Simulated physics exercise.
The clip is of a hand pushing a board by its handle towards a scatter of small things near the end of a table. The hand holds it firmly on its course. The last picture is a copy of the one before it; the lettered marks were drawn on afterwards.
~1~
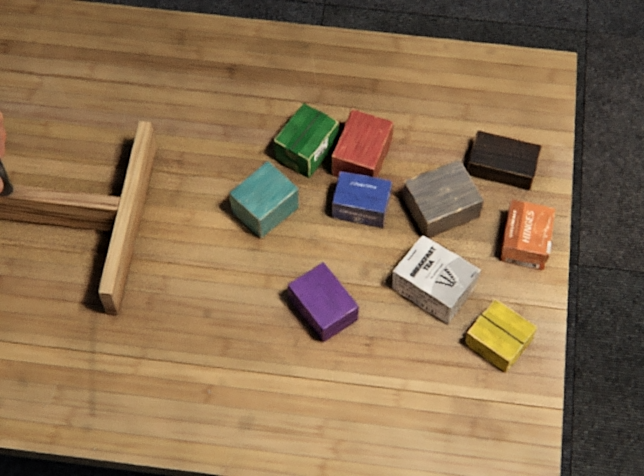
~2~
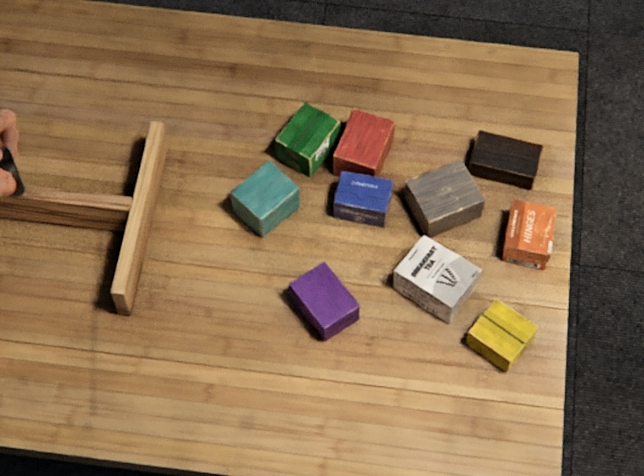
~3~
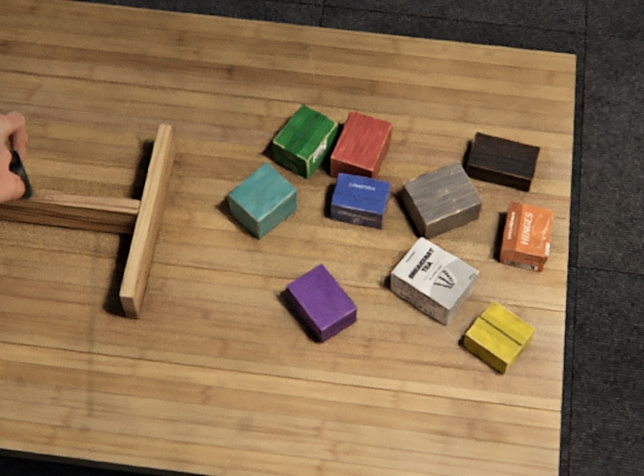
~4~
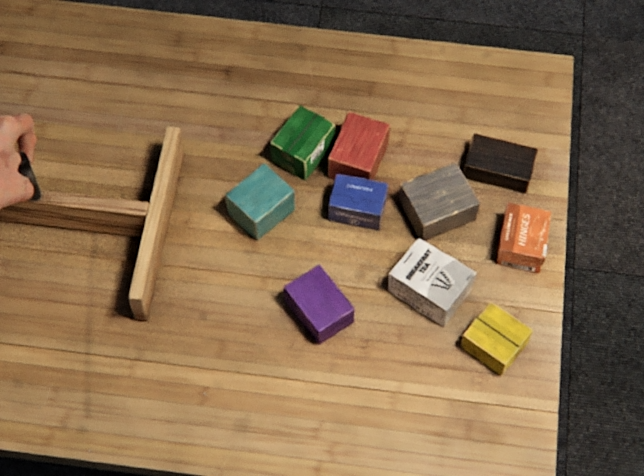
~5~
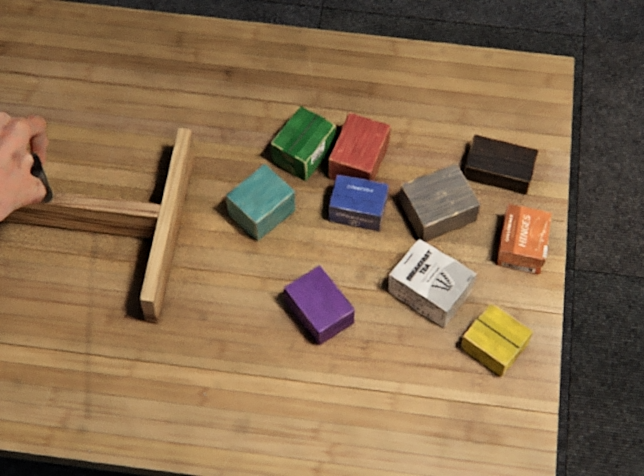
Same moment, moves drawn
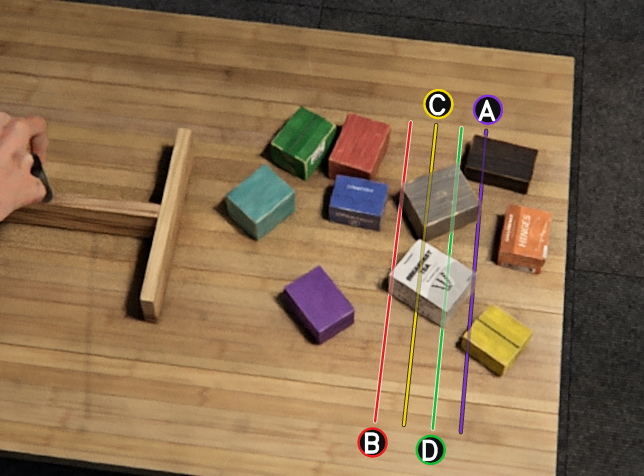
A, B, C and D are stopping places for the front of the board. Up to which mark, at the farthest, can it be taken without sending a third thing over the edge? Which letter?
Stop at A.
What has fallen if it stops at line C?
It is the orange box.
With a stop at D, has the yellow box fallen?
By then, no.
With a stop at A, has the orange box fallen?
Yes.
On the marked copy, A at (474, 272); B at (394, 262); C at (421, 265); D at (448, 269).
With A. Early on, board (276, 224); green box (314, 139); blue packet (366, 202).
Further on, board (388, 238); orange box (563, 260); grey block (539, 217).
At the end, board (473, 248); grey block over the edge; orange box over the edge; two fallen.
As for the rest, B is within the limit but short; C is within the limit but short; D is within the limit but short.
